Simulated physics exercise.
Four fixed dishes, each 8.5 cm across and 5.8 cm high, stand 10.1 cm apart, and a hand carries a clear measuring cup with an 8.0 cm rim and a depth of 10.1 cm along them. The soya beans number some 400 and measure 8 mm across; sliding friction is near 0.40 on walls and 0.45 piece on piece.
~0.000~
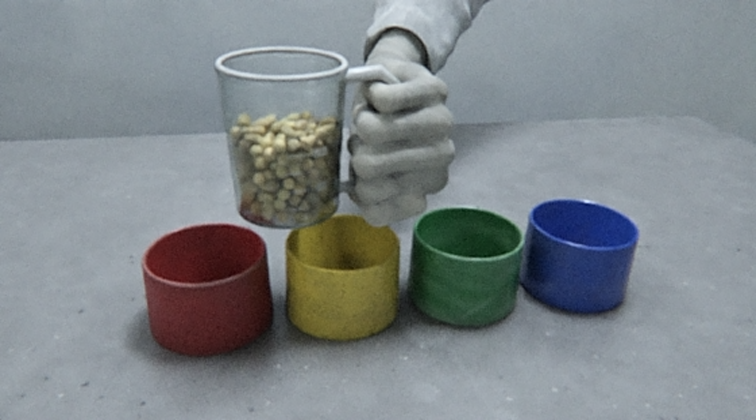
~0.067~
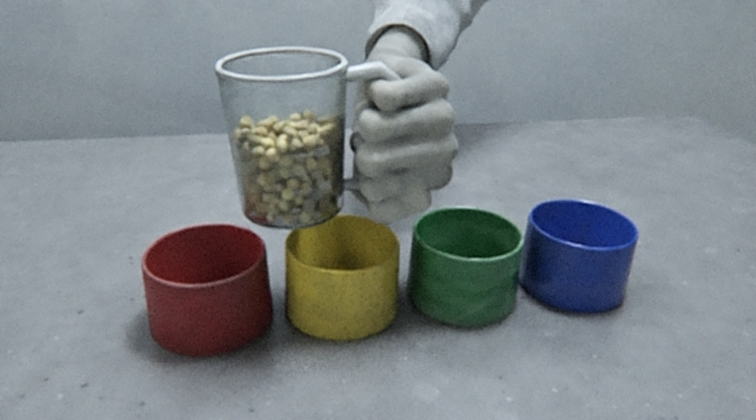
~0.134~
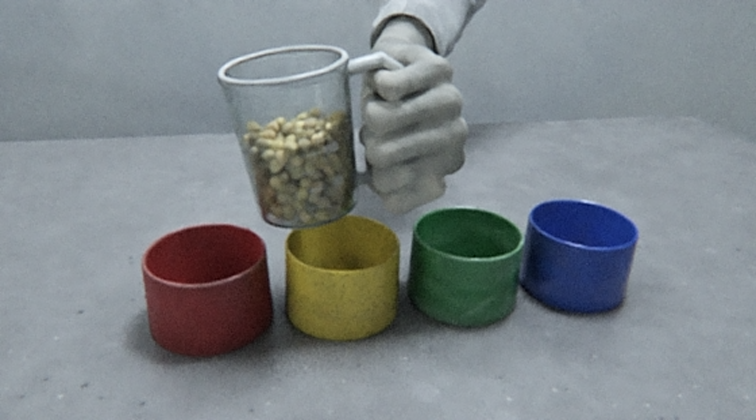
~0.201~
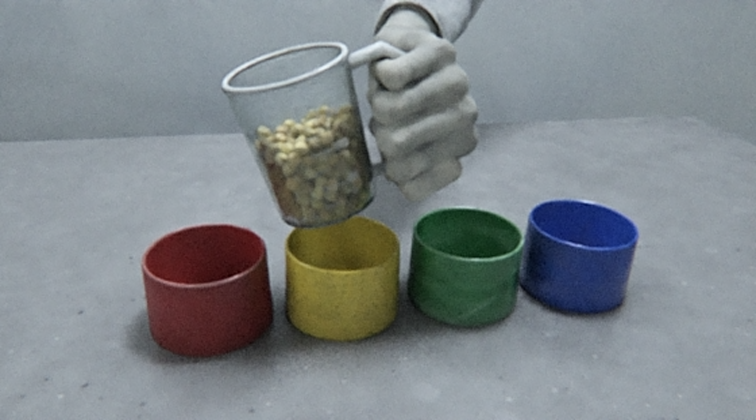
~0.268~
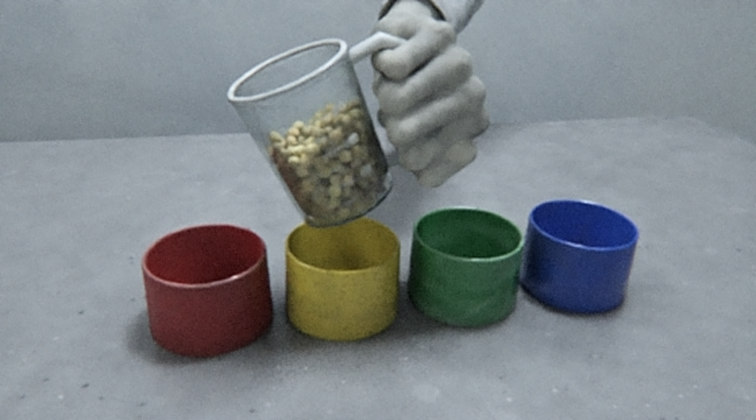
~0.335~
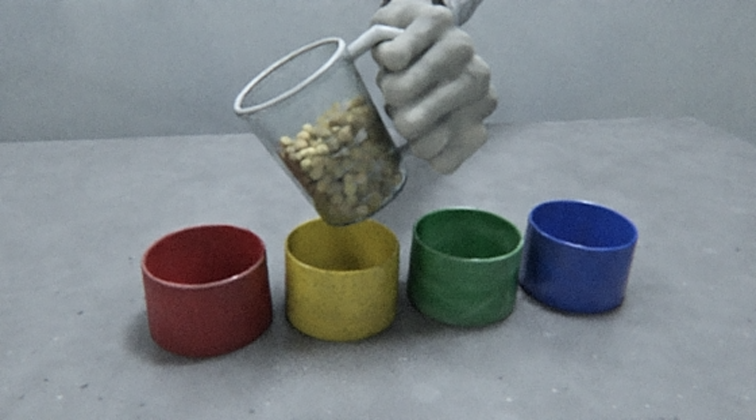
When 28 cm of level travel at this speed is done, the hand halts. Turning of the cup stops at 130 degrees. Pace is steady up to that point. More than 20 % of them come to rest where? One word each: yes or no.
Red: No; blue: No; green: No; yellow: Yes; counter: Yes.
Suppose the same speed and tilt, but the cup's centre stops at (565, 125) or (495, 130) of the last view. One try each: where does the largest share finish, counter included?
Yellow, then yellow.
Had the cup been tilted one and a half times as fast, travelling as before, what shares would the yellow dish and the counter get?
In that case the yellow dish gets 100 while the counter gets 0.
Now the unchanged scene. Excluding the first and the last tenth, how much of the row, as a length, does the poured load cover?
Roughly 12 cm of the row.
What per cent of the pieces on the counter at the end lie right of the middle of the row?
40 %.
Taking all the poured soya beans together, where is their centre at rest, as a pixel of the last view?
I'd say roughly (361, 292).
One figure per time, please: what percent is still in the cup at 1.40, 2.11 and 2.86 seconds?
Close to 0, 0 and 0 per cent respectively.
Then, at 1.40 s, tilt 130 degrees; cup holds 0 %, green 15 %, yellow 55 %.
After 2.11 s, tilt 130 degrees; cup holds 0 %, green 15 %, yellow 55 %.
Then, at 2.86 s, tilt 130 degrees; cup holds 0 %, green 15 %, yellow 55 %.
By 3.2 s all is still; red 0 %, blue 0 %, green 15 %, yellow 55 %, counter 30 %.
